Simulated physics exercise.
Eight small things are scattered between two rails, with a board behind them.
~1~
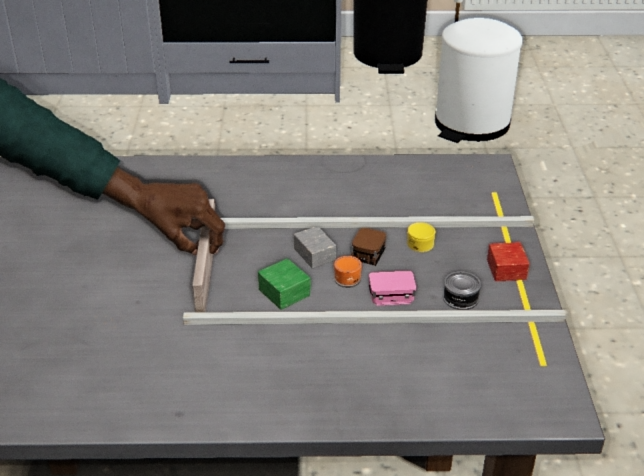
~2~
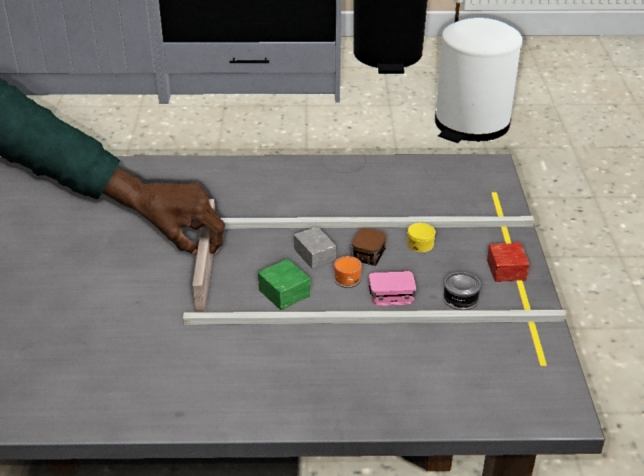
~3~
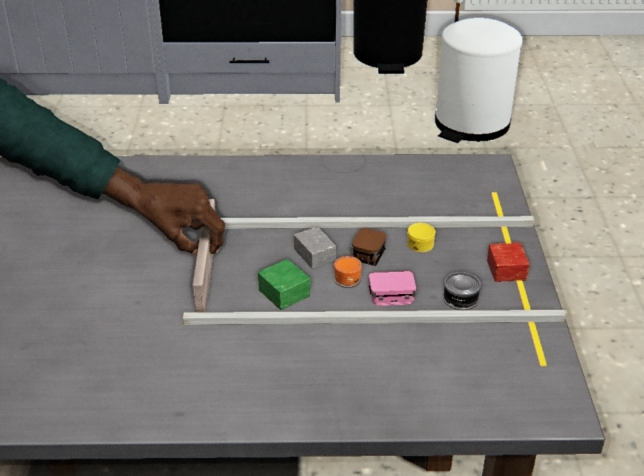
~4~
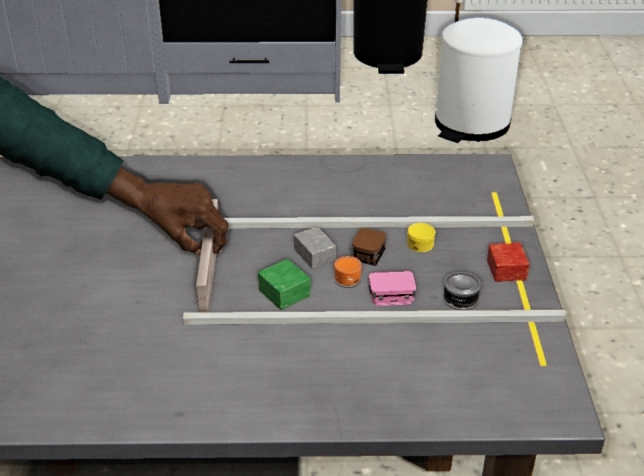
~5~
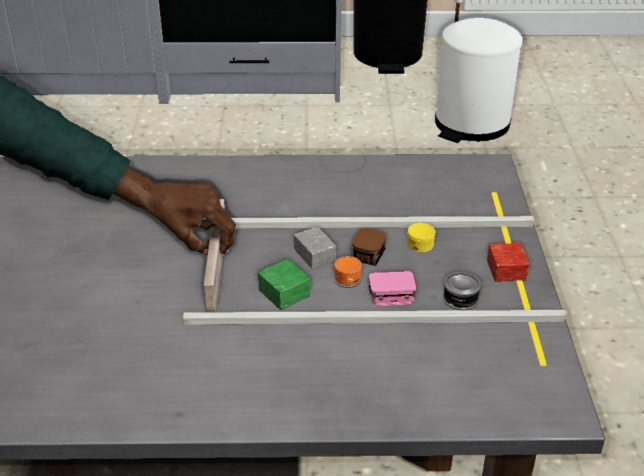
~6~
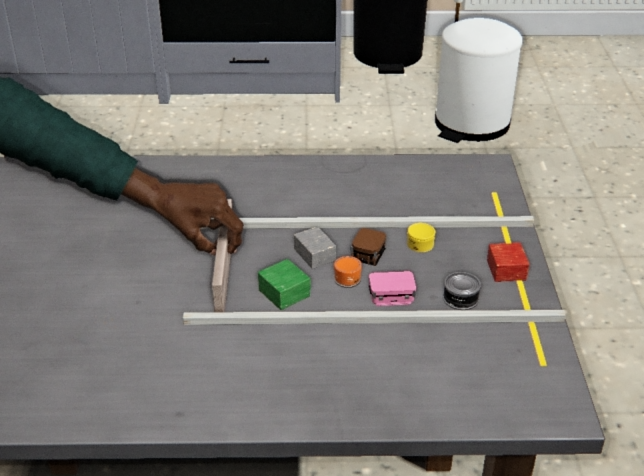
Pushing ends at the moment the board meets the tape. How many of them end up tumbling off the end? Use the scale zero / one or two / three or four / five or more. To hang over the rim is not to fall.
On that scale it is five or more.
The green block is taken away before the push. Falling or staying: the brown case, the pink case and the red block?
Brown case: Down; pink case: Still up; red block: Down.
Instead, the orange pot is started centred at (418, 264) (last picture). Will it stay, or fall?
That orange pot is safe.
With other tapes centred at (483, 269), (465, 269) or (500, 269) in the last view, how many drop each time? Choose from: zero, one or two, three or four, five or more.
In order: Just one or two, one to two, 3 or 4.
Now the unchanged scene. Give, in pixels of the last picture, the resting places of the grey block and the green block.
In the last picture the grey block sits around (527, 249) and the green block around (544, 290).
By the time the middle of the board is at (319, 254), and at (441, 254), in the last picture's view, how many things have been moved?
First 3, after that 8.
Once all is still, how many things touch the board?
The figure is 3.
Soon after, none off yet; red block at rest near (508, 262); black tin at rest near (462, 291); yellow tub at rest near (421, 237).
In the end, the number that fall off is five or more; gone, brown case, pink case, yellow tub, black tin and red block.
